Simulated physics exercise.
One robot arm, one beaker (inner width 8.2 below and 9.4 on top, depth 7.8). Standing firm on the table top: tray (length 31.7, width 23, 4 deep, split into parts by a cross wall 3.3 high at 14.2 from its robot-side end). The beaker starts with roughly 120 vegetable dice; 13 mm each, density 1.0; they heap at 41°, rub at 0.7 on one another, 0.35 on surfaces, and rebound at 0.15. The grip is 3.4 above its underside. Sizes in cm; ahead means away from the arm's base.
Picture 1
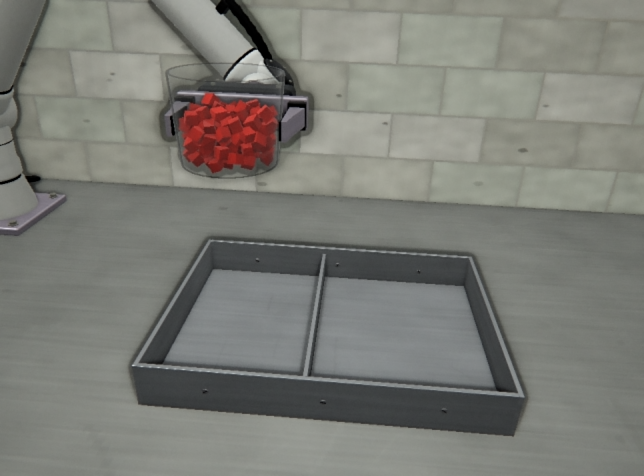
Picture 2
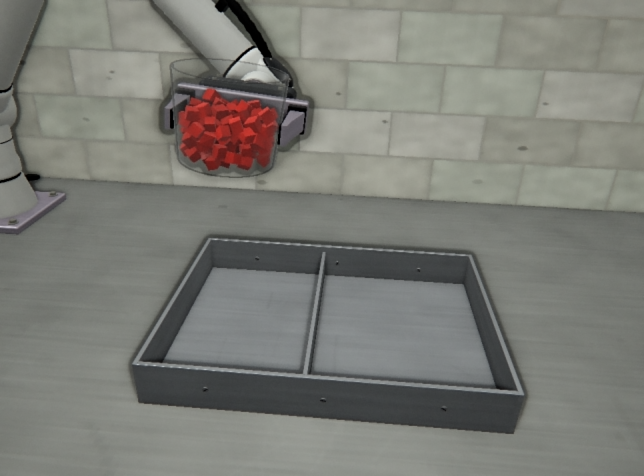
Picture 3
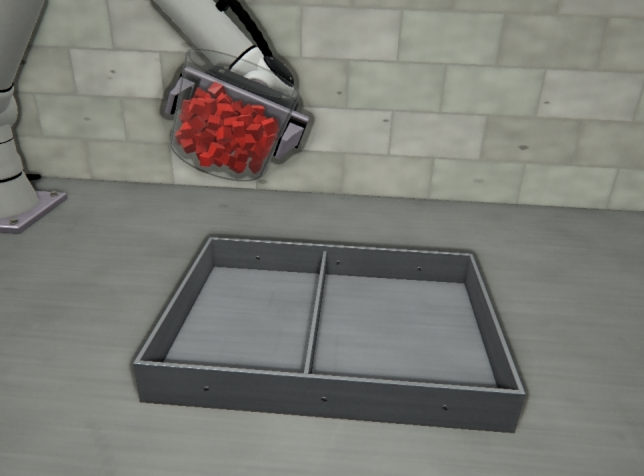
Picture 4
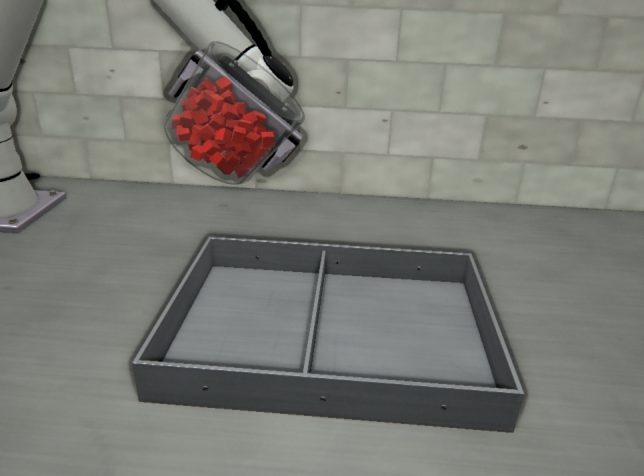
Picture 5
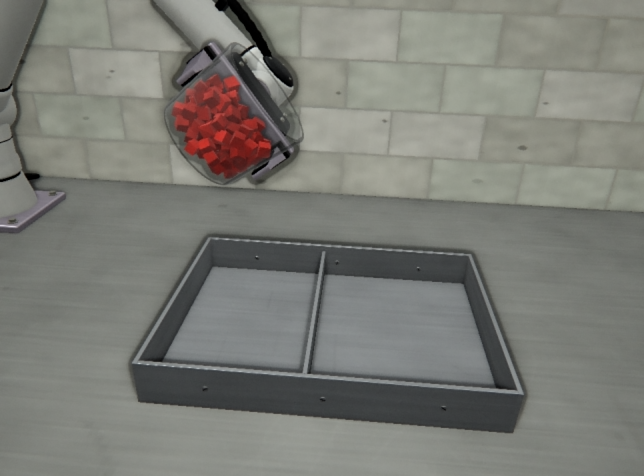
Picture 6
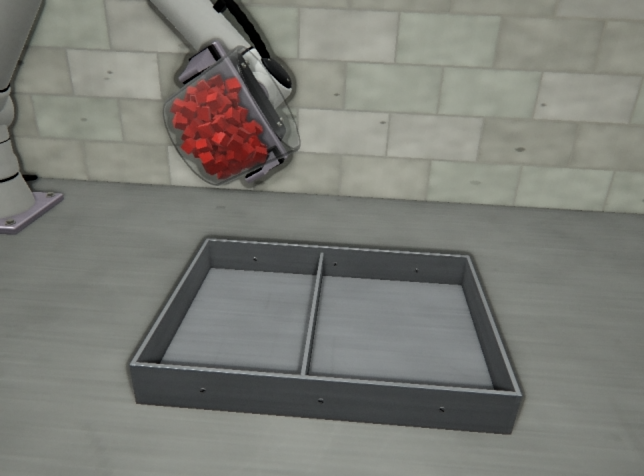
Clear container of red chunks steadily tilting sideways in a robot arm's grip, above and behind an empty, divided gray tray.
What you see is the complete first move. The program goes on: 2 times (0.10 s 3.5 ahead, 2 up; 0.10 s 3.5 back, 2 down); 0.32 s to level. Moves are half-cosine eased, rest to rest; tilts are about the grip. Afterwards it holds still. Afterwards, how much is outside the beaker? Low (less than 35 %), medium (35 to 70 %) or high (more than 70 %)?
A medium share, 35 to 70 %, ends outside the beaker.
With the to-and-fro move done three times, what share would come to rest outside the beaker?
Then about 60 per cent.
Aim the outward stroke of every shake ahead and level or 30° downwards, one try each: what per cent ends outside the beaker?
Some 20 and 5 per cent.
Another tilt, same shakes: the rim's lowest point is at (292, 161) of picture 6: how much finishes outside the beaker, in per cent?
Some 85 per cent.
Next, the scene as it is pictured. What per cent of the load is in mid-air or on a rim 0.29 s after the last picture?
About 20 per cent.
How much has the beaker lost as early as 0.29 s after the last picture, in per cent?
Near 20 per cent so far.
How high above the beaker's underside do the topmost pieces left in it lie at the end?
Some 6.0 cm.
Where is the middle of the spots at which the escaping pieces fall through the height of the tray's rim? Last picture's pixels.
Around (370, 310).
Then, 0.29 s after the last picture, tilted 58° forward, highest piece 26 above the table; 94 in the beaker, 24 in flight or on a rim.
Then, 0.58 s after the last picture, tilted 24° forward, highest piece 24 above the table; 66 in the beaker, 47 in the far-side part, 4 in the robot-side part, 1 in flight or on a rim.
Then, 0.92 s after the last picture, level, highest piece 24 above the table; 66 in the beaker, 48 in the far-side part, 4 in the robot-side part.
Then, 1.97 s after the last picture, level, highest piece 24 above the table; 66 in the beaker, 48 in the far-side part, 4 in the robot-side part.
Final count, 66 in the beaker, 48 in the far-side part, 4 in the robot-side part. That is 44 % outside the beaker.
